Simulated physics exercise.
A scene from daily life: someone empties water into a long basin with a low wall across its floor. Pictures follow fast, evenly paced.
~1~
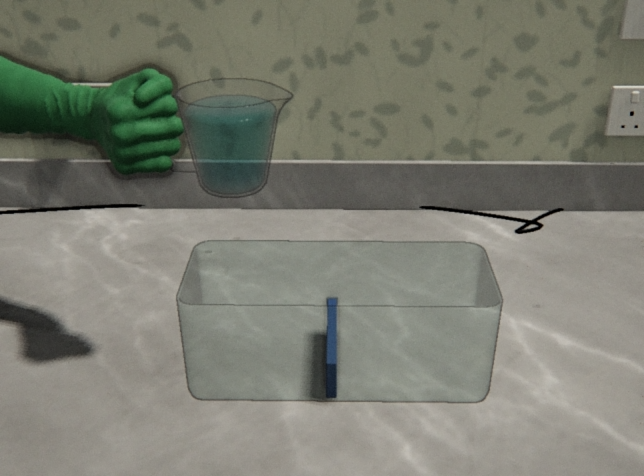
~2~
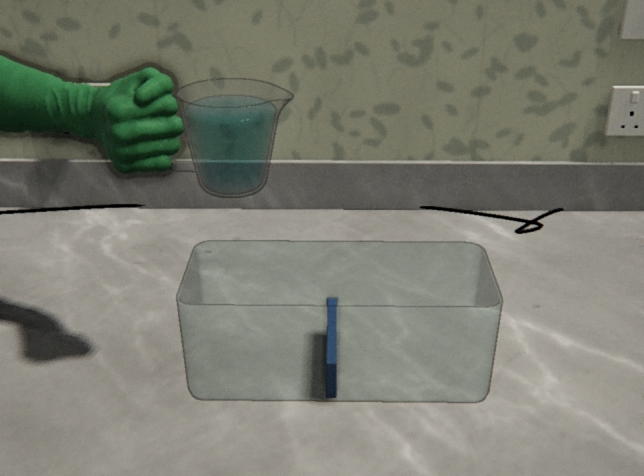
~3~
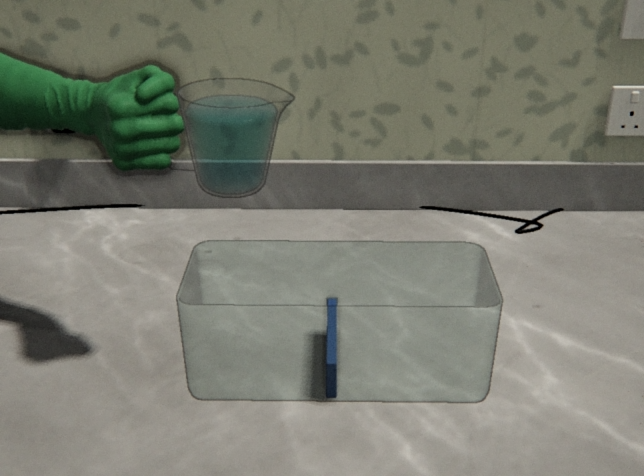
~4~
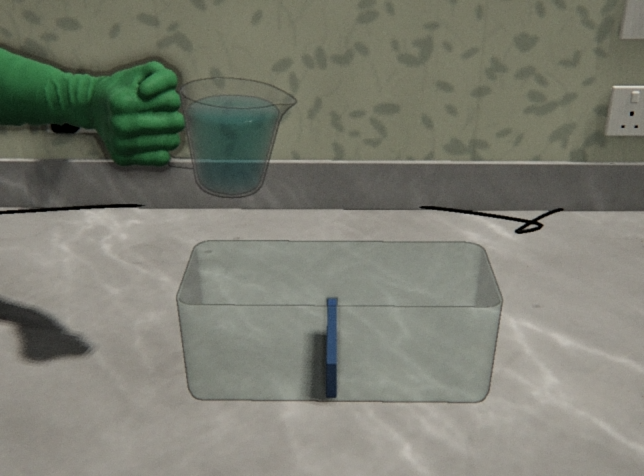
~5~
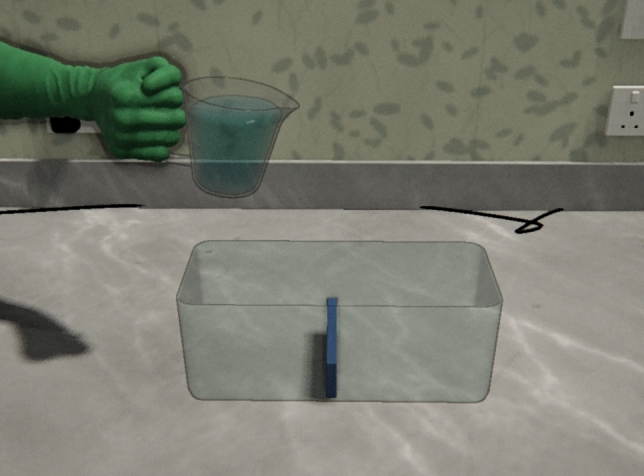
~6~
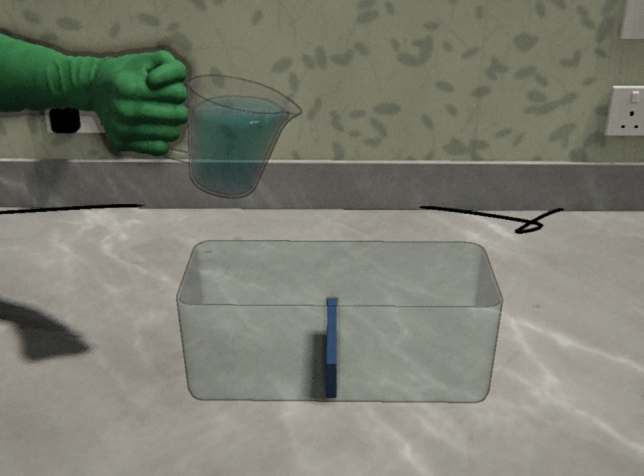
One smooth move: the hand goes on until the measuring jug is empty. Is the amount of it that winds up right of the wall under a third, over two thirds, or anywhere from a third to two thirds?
The share right of the wall is the top band, beyond two thirds.
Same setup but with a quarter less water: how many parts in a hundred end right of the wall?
Estimate: Around 95 per cent.
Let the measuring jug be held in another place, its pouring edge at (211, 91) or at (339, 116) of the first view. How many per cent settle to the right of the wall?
You'd see around 5 per cent, and then around 95 per cent.
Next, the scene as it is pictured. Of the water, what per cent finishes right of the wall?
I'd say close to 95 per cent.
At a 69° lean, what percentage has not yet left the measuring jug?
Around 70 in a hundred.
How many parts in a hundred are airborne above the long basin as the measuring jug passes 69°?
I'd reckon some 25 per cent.
A moment on, the measuring jug is tipped part way and 69 per cent is still to pour, 0 is left of the wall and 6 right of it.
Next, the measuring jug is tipped on its side and 18 per cent is still to pour, 2 is left of the wall and 58 right of it.
Then the measuring jug is tipped on its side and 1 per cent is still to pour, 4 is left of the wall and 92 right of it.
Later the measuring jug is tipped on its side and 0 per cent is still to pour, 5 is left of the wall and 94 right of it.
Finally, 5 per cent lies left of the wall, 94 right of it and 1 outside.
